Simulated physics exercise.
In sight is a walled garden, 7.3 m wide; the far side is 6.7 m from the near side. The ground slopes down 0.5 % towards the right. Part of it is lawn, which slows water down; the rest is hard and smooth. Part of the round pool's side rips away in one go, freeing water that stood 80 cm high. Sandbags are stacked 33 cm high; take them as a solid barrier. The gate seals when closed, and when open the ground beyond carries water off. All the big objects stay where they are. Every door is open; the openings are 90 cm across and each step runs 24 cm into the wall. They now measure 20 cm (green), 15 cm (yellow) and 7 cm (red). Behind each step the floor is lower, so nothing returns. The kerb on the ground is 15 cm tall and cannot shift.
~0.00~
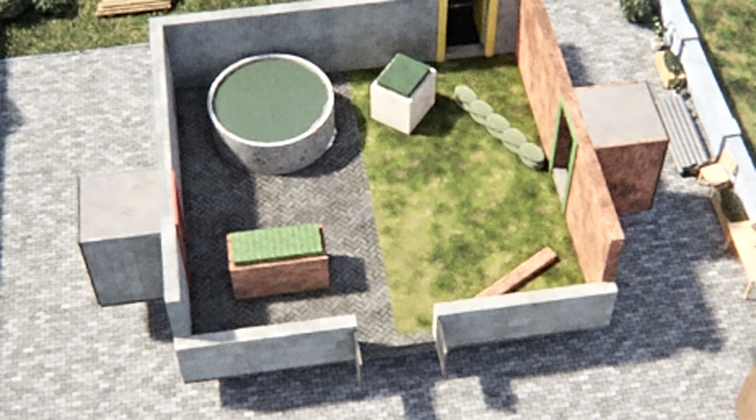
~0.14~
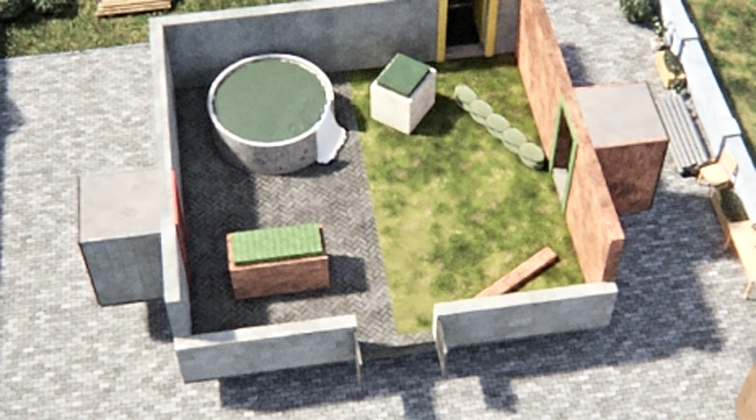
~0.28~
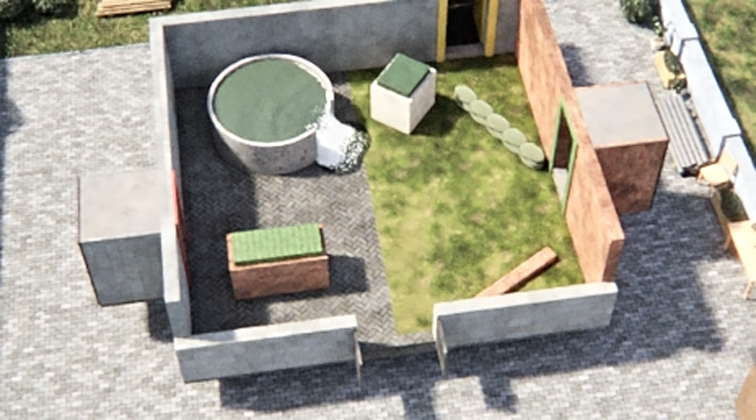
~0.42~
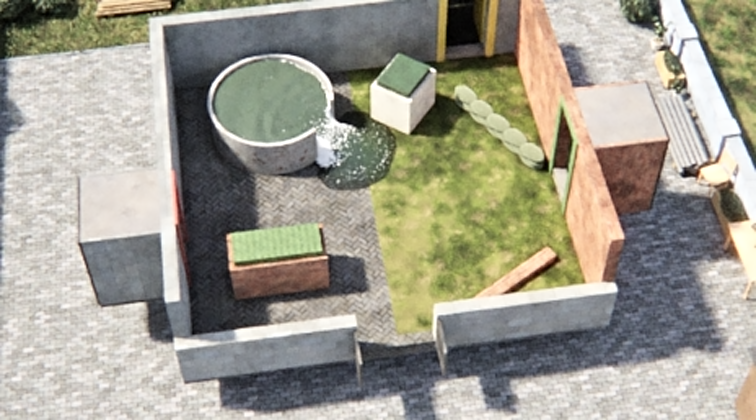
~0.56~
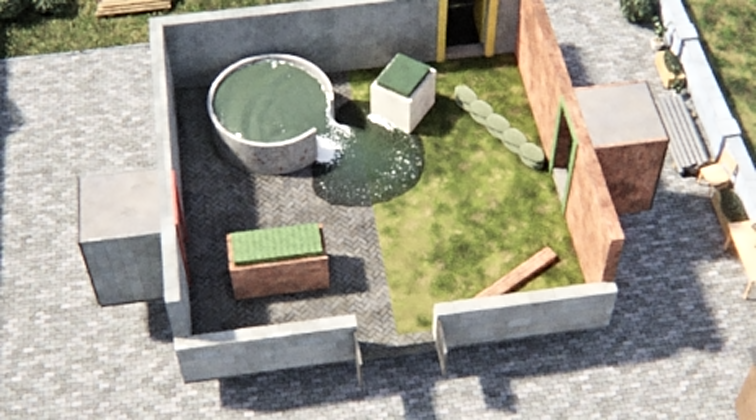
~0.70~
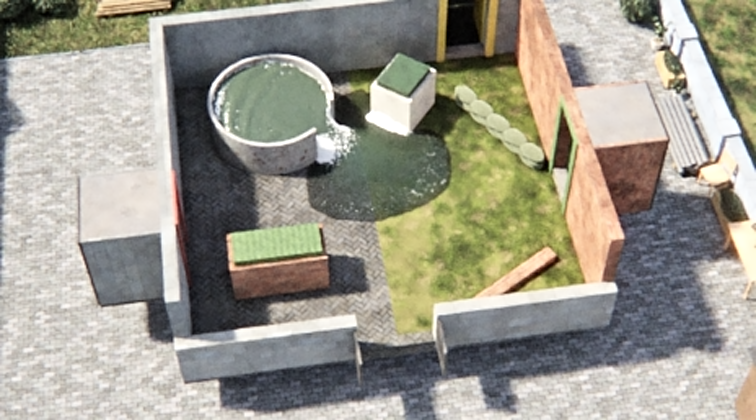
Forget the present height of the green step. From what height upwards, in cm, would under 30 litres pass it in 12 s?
Close to 14.5 cm is just enough.
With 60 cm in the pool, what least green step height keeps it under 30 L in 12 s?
Some 9.5 cm.
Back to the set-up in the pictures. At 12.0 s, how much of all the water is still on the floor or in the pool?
About 90 per cent.
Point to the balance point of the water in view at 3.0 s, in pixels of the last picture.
At about (356, 160).
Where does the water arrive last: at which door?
Last comes the red one.
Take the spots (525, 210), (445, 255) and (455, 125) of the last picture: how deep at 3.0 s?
Roughly 13, 7 and 8 cm, in turn.
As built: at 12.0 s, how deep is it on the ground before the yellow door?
Some 6.0 cm.
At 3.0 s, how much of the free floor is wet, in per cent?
Near 50 per cent is wet.
After 1.4 s water covers 25 % of the floor, deepest (44 cm) near (332, 144); it has not reached the green door.
After 3.0 s water covers 50 % of the floor, deepest (30 cm) near (332, 144); 20 cm at the green door, 1 litre in over its 20 cm step.
After 12.0 s water covers 90 % of the floor, deepest (12 cm) near (525, 292); 11 cm at the green door, 3 litres in over its 20 cm step.
At the green door as built, the water arrived by 2.3 s and peaked near 22 cm at 2.6 s.
Run again over the same 12 s with other heights there, 49 litres in over 13 cm, 7 litres over 18 cm. The limit of 30 litres is kept from about 14.5 cm up.
